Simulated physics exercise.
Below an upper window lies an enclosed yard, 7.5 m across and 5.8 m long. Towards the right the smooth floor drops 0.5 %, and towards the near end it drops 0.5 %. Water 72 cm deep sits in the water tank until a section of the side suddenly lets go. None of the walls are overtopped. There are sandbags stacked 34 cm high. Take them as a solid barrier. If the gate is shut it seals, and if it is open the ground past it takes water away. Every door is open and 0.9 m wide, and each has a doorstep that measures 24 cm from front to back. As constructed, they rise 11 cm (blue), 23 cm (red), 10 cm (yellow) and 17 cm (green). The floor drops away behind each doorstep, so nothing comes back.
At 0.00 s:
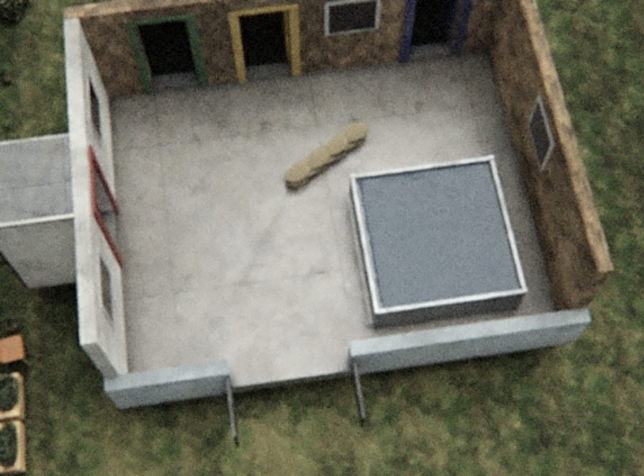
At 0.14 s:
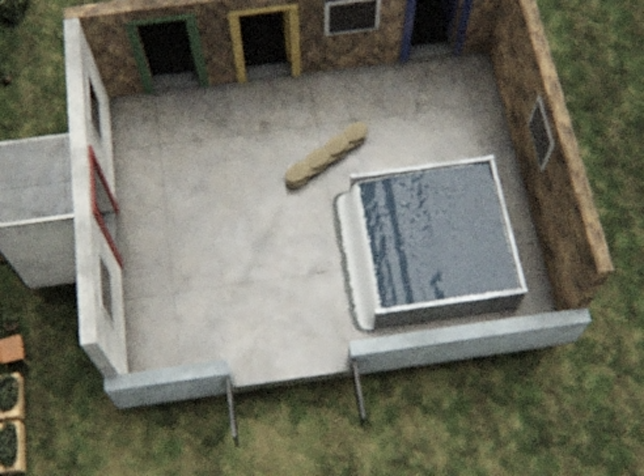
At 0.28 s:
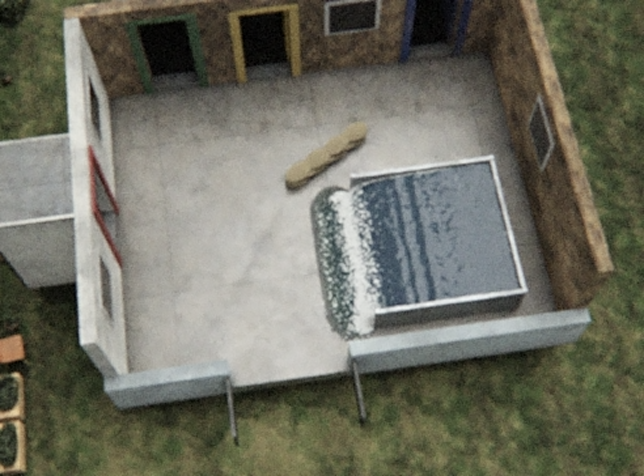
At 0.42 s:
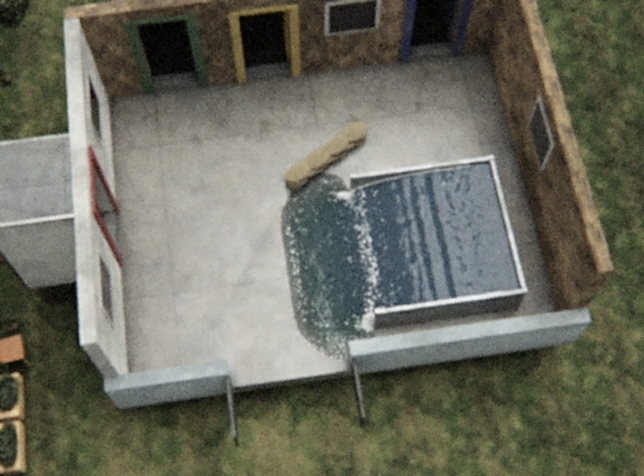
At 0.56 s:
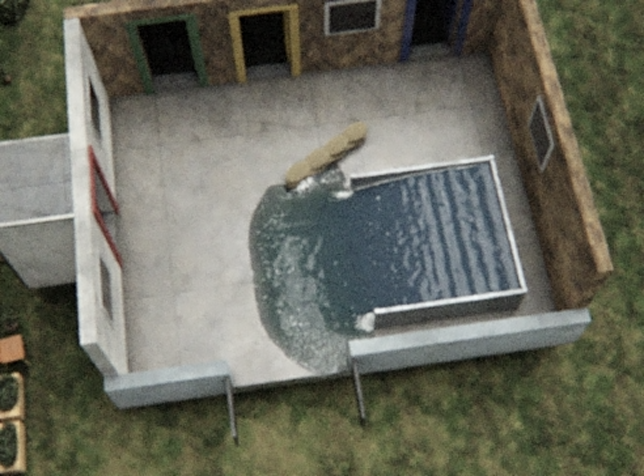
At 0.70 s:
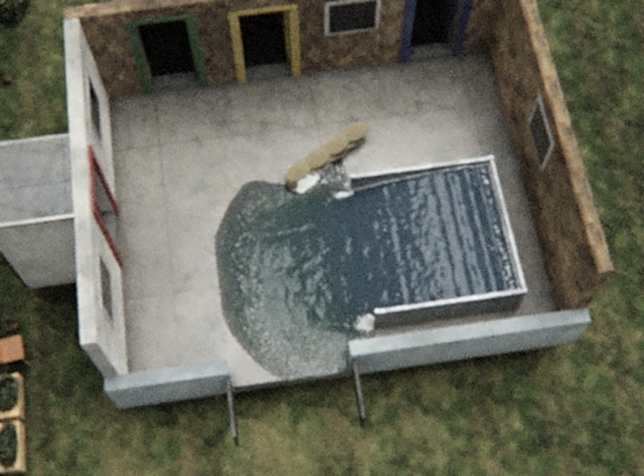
The clip opens on a walled yard seen from above, with a full, still tank at the right and sandbags beside it. The tank's left side gives way and water pours out, foaming leftward past the sandbags, then spreads in a broad, rippling sheet across the pale floor, still short of the red door.
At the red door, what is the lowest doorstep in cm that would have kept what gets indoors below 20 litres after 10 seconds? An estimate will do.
Somewhere near 28 cm.
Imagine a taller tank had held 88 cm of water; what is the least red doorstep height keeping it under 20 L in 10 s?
About 36 centimetres.
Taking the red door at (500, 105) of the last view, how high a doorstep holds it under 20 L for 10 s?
Something near 14.0 cm.
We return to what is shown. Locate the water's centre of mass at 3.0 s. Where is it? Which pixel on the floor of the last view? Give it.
At about (268, 260).
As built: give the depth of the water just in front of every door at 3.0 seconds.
Lab note, cm: Blue 0; red 32; yellow 0; green 1.
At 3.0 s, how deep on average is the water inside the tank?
About 19 centimetres.
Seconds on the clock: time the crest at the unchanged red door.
2.4 s.
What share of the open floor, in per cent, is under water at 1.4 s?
Wet share: Near 45 %.
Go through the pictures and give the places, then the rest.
The first picture shows the water tank at (436, 234) is whole and still, 72 cm deep; the red door at (107, 214) is dry.
In the second picture, the front is at (359, 324), 0.3 m from the gap at (365, 253); 0.6 m2 of floor is wet, 72 cm left at the back.
In the third picture, the front is at (329, 312), 0.8 m from the gap at (365, 255); 1.9 m2 of floor is wet, 72 cm left at the back.
In the fourth picture, the front is at (298, 313), 1.3 m from the gap at (365, 255); 3.8 m2 of floor is wet, 72 cm left at the back.
In the fifth picture, the front is at (263, 312), 1.9 m from the gap at (365, 256); 6.0 m2 of floor is wet, 72 cm left at the back.
In the sixth picture, the front is at (229, 316), 2.5 m from the gap at (365, 256); 8.3 m2 of floor is wet, 65 cm left at the back; the red door at (107, 214), 4.5 m from the gap, is still 1.8 m from the nearest water.
After 1.4 s water covers 45 % of the floor, deepest (36 cm) near (123, 298); 21 cm at the red door, 0 litres in over its 23 cm doorstep.
After 3.0 s water covers 55 % of the floor, deepest (39 cm) near (204, 377); 32 cm at the red door, 42 litres in over its 23 cm doorstep.
After 10.0 s water covers 95 % of the floor, deepest (20 cm) near (550, 307); 6 cm at the red door, 65 litres in over its 23 cm doorstep.
At the red door as built, the water arrived by 1.3 s and peaked near 36 cm at 2.4 s.
With a doorstep of 25.5 cm, 39 litres would have come in within the 10 s; with 34.5 cm, 1 litre. So under 20 litres takes about 28 cm.
